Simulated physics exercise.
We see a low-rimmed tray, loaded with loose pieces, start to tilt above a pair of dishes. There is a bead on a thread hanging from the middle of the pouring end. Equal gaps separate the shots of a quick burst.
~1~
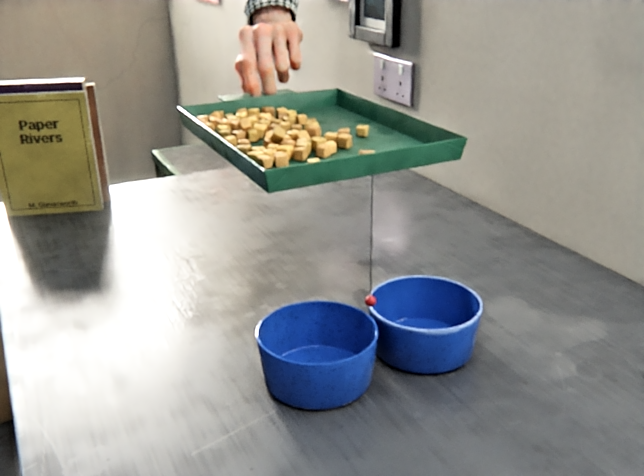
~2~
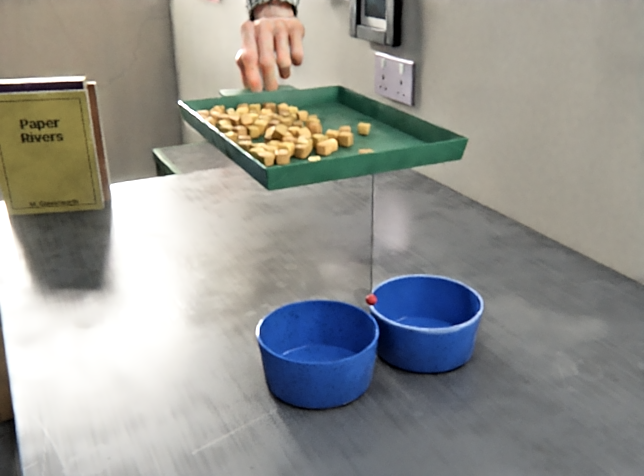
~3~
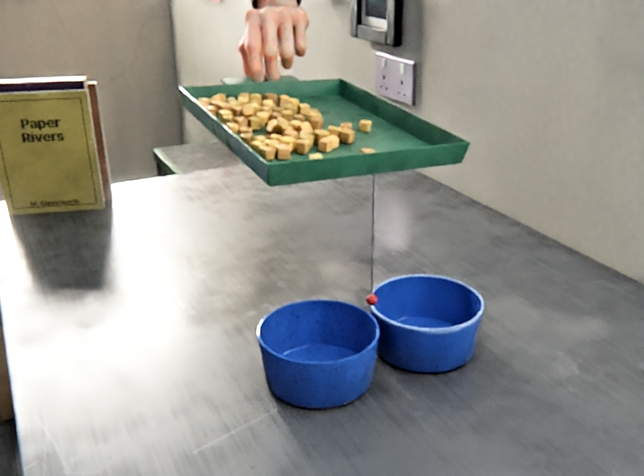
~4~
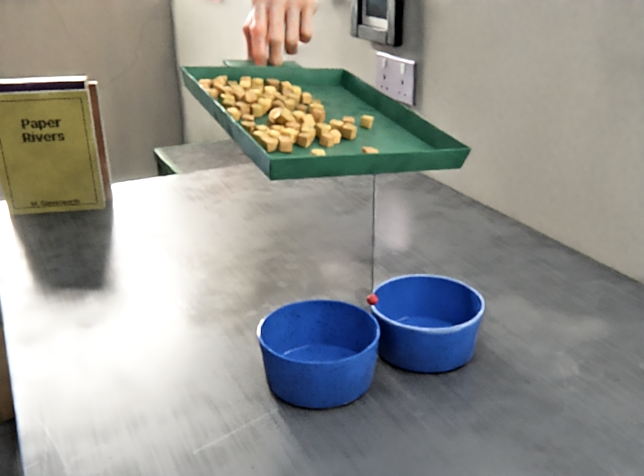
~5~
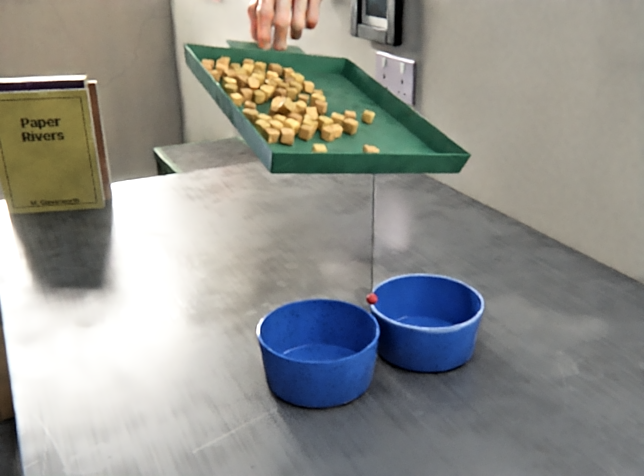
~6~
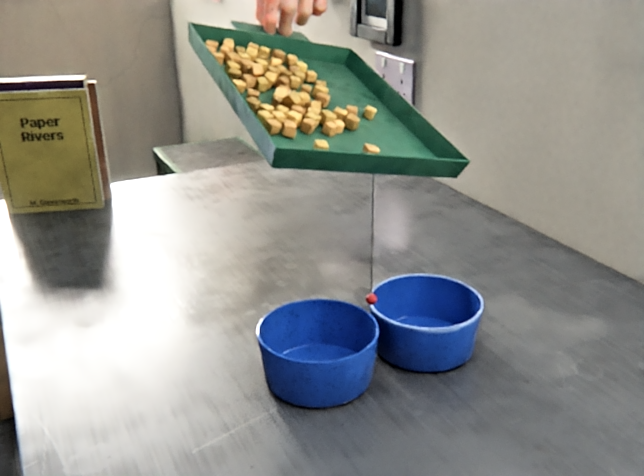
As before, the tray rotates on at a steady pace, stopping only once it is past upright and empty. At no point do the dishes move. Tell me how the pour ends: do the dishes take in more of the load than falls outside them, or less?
Caught: Above half.
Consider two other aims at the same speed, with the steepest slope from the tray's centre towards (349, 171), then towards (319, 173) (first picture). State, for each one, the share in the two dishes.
Roughly 10 % in the first case and 30 % in the second.
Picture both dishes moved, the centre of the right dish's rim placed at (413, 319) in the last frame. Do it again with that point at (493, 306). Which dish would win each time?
The right of the pair the first time, the right of the pair the second.
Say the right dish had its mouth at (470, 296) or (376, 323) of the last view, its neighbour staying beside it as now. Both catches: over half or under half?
The dishes end up with the greater share in the first try and the lesser share in the second.
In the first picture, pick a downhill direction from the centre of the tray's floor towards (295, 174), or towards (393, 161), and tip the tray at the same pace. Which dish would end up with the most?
Taking them in order: Left side, followed by right side.
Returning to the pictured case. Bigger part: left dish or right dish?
I'd say more ends in the right-side one.
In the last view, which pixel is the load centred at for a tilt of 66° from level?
Somewhere near pixel (414, 143).
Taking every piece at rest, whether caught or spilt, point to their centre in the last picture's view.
Once nothing moves, the middle sits near (430, 335).
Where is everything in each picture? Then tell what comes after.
In the first frame, corners of the pouring end at (267, 169) and (462, 137), level; middle of the load at (259, 132), small wooden cubes; left dish at (345, 381); right dish at (457, 347); bead on its thread at (370, 301).
In the second frame, corners of the pouring end at (268, 166) and (463, 138), level; middle of the load at (260, 128).
In the third frame, corners of the pouring end at (270, 162) and (465, 141), tipped barely, lowest at the right corner; middle of the load at (261, 119).
In the fourth frame, corners of the pouring end at (273, 156) and (466, 147), tipped a little, lowest at the right corner; middle of the load at (263, 107).
In the fifth frame, corners of the pouring end at (276, 150) and (466, 153), tipped clearly, lowest at the right corner; middle of the load at (265, 93).
In the sixth frame, corners of the pouring end at (279, 145) and (465, 159), tipped clearly, lowest at the right corner; middle of the load at (268, 81); left dish at (346, 379); right dish at (458, 345).
Soon, tray tipped steeply; nearly all on the tray; a small part in the air.
A while on, tray tipped past a quarter turn; about half on the tray; about a third in the right dish; a small part outside both; a small part in the air.
Towards the end, tray tipped past a quarter turn; most in the right dish; a small part outside both.
Finally, tray tipped past a quarter turn; none in the left dish; most in the right dish; a small part outside both.
